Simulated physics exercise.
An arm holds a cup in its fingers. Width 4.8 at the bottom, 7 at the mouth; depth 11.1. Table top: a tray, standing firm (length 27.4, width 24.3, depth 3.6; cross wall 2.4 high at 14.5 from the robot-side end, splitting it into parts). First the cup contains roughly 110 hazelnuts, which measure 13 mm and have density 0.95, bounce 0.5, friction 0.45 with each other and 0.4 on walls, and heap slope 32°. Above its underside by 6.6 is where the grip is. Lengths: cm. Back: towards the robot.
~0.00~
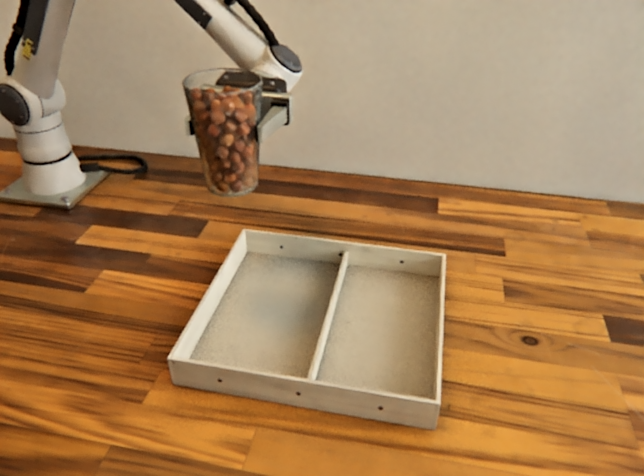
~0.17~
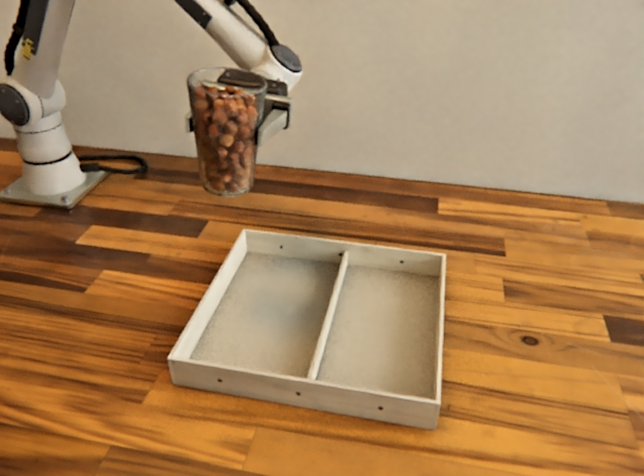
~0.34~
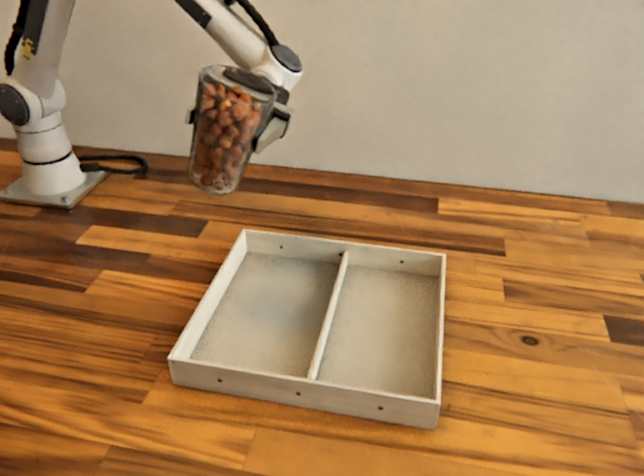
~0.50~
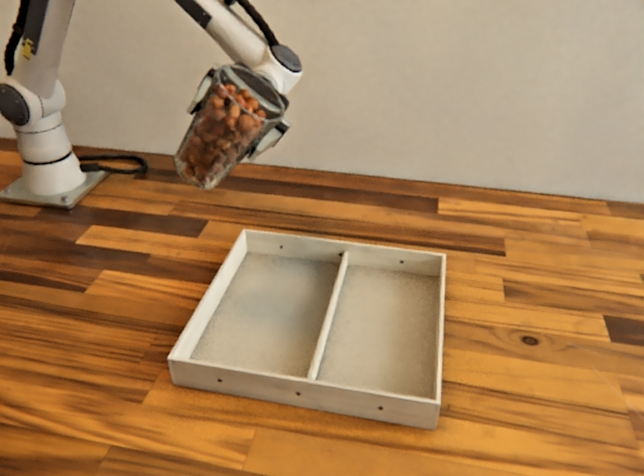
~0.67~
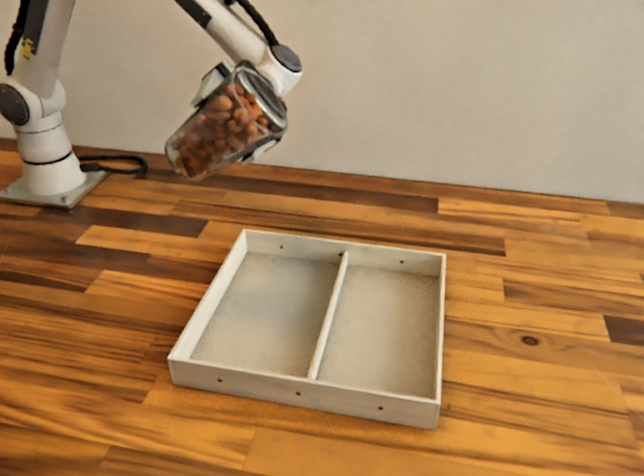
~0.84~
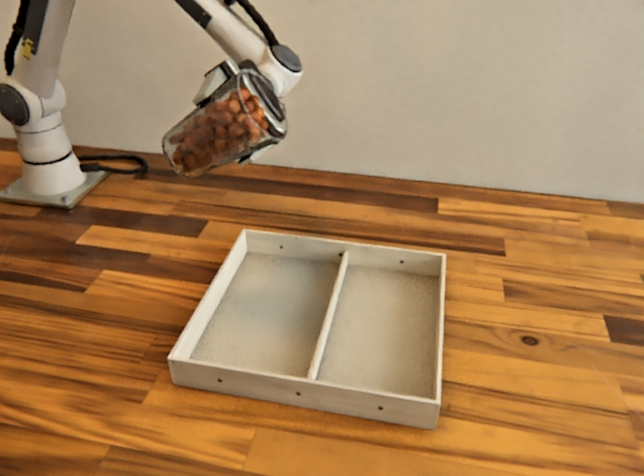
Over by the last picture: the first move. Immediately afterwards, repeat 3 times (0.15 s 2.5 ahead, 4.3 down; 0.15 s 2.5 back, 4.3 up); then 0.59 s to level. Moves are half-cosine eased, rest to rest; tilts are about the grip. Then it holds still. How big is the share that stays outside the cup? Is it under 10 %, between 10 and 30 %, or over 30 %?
It is under 10 %.
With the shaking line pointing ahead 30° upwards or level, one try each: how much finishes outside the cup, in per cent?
You'd get some 30 per cent with the first setting and some 25 per cent with the second.
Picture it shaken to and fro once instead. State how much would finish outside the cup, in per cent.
That would give close to 0 percent.
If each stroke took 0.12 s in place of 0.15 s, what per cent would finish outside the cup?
I'd expect close to 5 per cent then.
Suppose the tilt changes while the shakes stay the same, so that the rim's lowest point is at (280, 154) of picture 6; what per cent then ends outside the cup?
About 20 percent.
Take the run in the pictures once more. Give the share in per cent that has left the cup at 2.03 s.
By then about 0 % is out.
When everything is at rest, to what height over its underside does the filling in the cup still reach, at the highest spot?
I'd put it at close to 10.5 centimetres.
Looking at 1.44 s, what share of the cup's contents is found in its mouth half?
Something like 50 percent sits in that half.
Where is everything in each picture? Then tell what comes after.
In the first picture, cup middle at (228, 137), level; upper third of the load around (222, 110), from x 195 to 250, top at y 95; 114 in the cup.
In the second picture, cup middle at (227, 137), tilted 5° forward; upper third of the load around (224, 111), from x 200 to 250, top at y 90.
In the third picture, cup middle at (225, 136), tilted 19° forward; upper third of the load around (227, 111), from x 195 to 255, top at y 90.
In the fourth picture, cup middle at (222, 134), tilted 37° forward; upper third of the load around (230, 112), from x 185 to 260, top at y 90.
In the fifth picture, cup middle at (220, 133), tilted 51° forward; upper third of the load around (230, 112), from x 175 to 265, top at y 90.
In the sixth picture, cup middle at (220, 132), tilted 56° forward; upper third of the load around (234, 114), from x 175 to 265, top at y 95; 114 in the cup.
After 1.44 s, tilted 56° forward, highest piece 27 above the table; 112 in the cup, 1 in the robot-side part, 1 in flight or on a rim.
After 2.03 s, tilted 28° forward, highest piece 28 above the table; 112 in the cup, 2 in the robot-side part.
After 2.53 s, level, highest piece 29 above the table; 112 in the cup, 2 in the robot-side part.
After 3.58 s, level, highest piece 29 above the table; 112 in the cup, 2 in the robot-side part.
At rest, 112 in the cup, 2 in the robot-side part. That is 2 % outside the cup.
